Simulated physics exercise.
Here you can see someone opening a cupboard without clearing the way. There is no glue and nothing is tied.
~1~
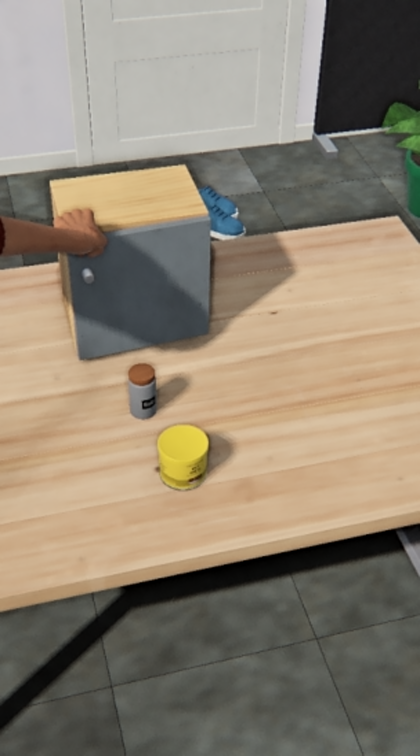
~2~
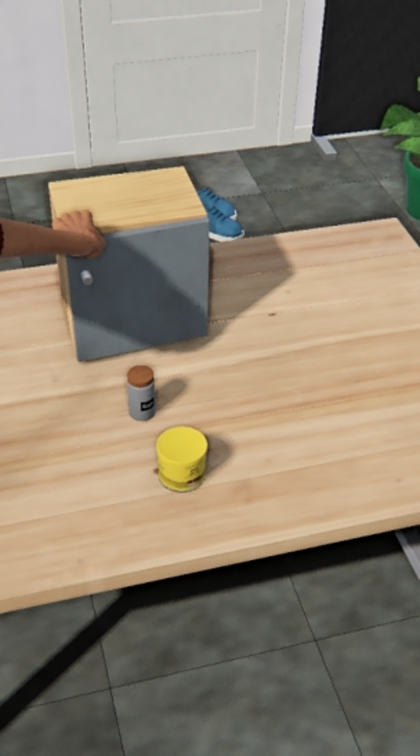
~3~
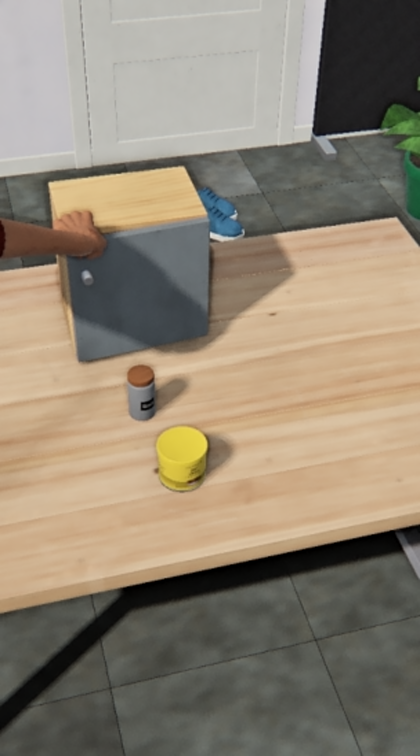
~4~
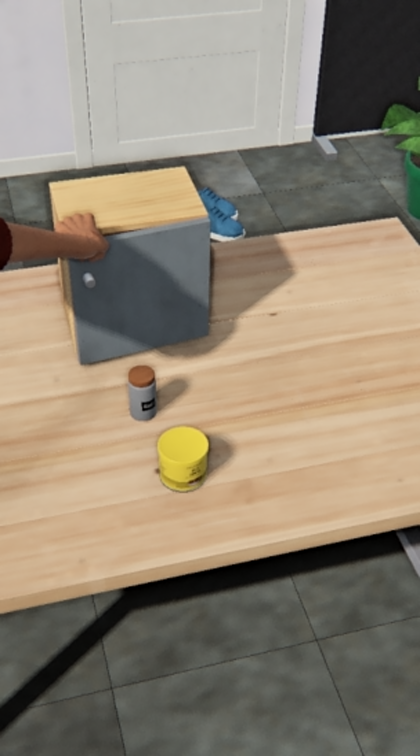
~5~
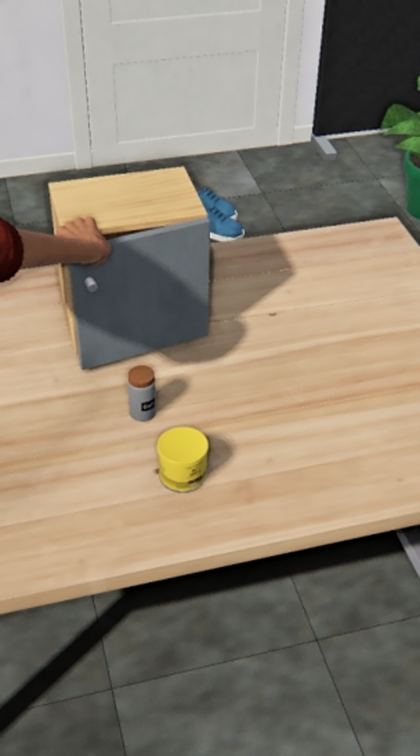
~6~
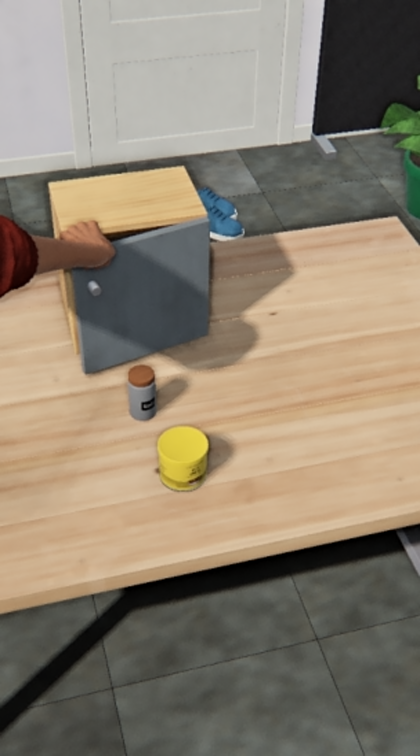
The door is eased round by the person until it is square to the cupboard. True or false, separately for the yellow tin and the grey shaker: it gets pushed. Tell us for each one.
Yellow tin - false, grey shaker - true.
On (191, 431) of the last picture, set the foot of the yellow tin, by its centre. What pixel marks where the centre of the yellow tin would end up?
It'd end up somewhere close to (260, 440).
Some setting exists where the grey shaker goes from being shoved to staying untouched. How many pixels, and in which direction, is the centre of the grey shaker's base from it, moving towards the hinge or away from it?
About 20 pixels down.
Then, 0.98 s past the last view, door 55° open; yellow tin at rest near (183, 459); grey shaker travelled about its own width near (174, 405).
Then, 1.46 s past the last view, door 75° open; yellow tin at rest near (183, 459); grey shaker travelled well along near (224, 413).
Finally, the yellow tin remains where it is, near (183, 459); the grey shaker is pushed along, near (261, 410).
